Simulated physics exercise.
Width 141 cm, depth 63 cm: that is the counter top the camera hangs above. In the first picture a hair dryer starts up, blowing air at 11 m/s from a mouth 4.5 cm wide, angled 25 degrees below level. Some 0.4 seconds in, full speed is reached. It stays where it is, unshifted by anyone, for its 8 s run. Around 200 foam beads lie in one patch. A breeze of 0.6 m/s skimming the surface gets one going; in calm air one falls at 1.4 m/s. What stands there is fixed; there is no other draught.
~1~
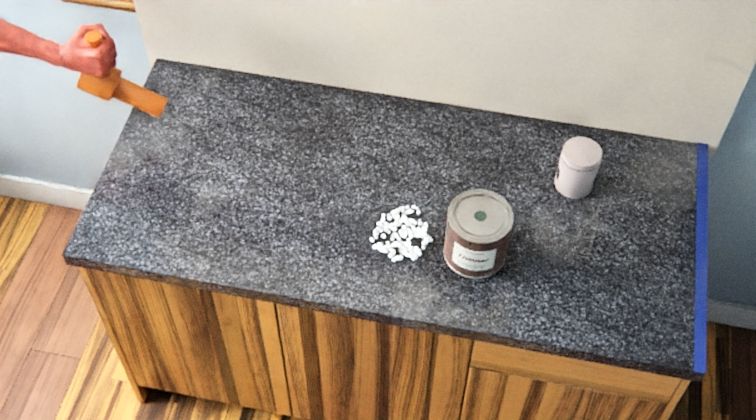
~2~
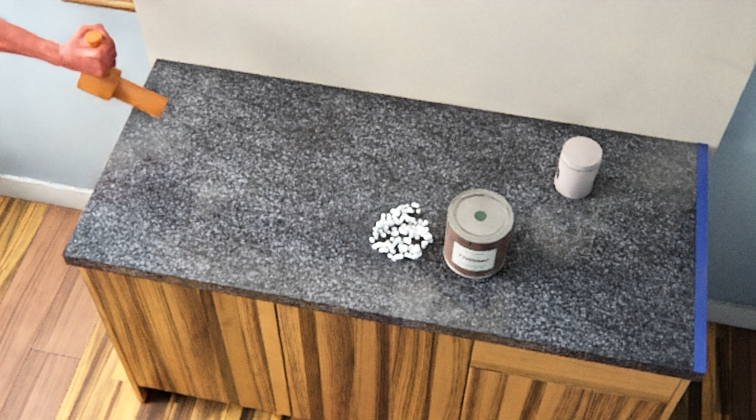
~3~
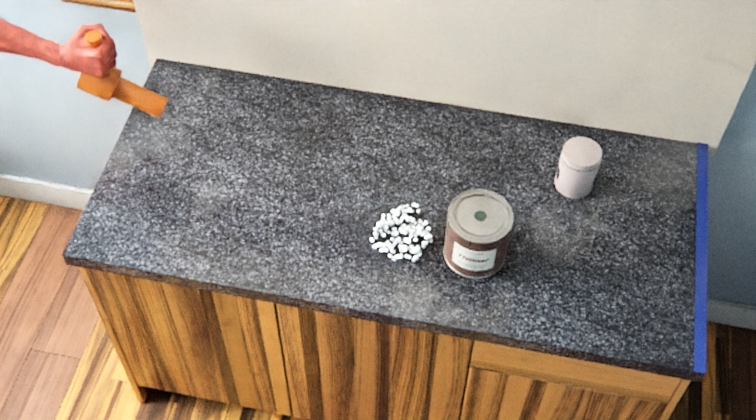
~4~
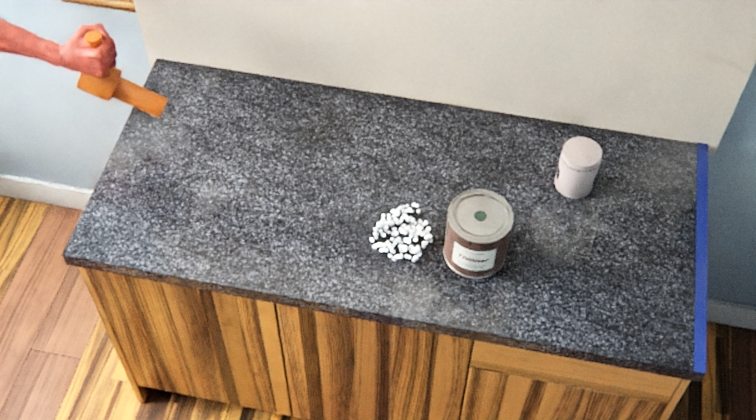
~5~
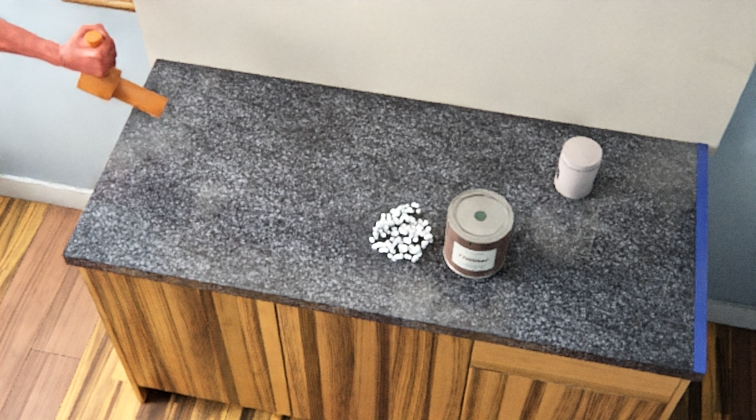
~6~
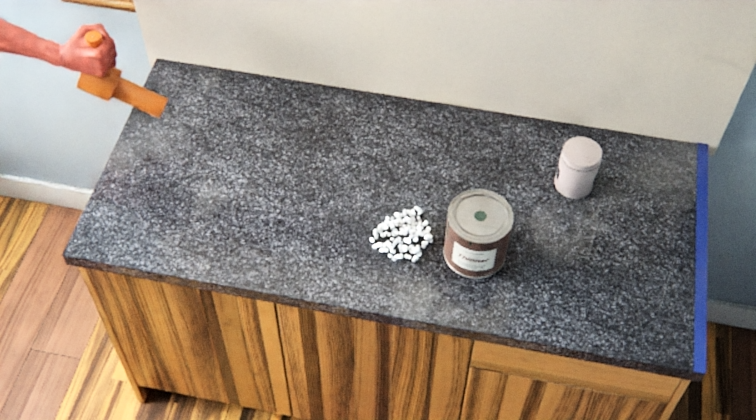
A hand held an orange tool at the left edge of a dark speckled counter, while a small pile of white bits beside a brown tin stayed almost completely still, barely stirring near the end.
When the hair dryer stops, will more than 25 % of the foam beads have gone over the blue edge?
No.
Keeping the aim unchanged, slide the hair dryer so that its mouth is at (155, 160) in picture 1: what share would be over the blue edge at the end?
Estimate: About 50 %.
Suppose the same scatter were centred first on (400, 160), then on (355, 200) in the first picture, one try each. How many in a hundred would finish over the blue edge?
In that order: 100 %, 25 %.
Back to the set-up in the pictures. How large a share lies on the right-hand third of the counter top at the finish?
Roughly 5 in a hundred.
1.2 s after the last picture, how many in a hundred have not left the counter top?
Close to 10 in a hundred are still there at that time.
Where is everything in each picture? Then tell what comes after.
The middle of the foam beads is near (400, 233), none has stirred yet and the mouth of the hair dryer is at (164, 109), in the first frame.
The middle of the foam beads is near (401, 230), none has stirred yet and the blue edge is centred on (707, 250), in the second frame.
The middle of the foam beads is near (401, 230), none has stirred yet, the top of a tin is at (481, 215) and the top of a jar is at (583, 151), in the third frame.
The middle of the foam beads is near (401, 230) and none has stirred yet, in the fourth frame.
The middle of the foam beads is near (401, 230) and none has stirred yet, in the fifth frame.
The middle of the foam beads is near (402, 231) and about 1 % have left their places, in the sixth frame.
Then, 1.2 s after the last picture, 6 % are over the blue edge; 88 % have settled or left.
Then, 2.2 s after the last picture, 6 % are over the blue edge; 92 % have settled or left.
Then, 4.0 s after the last picture, 6 % are over the blue edge; 92 % have settled or left.
Then, 7.6 s after the last picture, at the end, 6 % are over the blue edge.
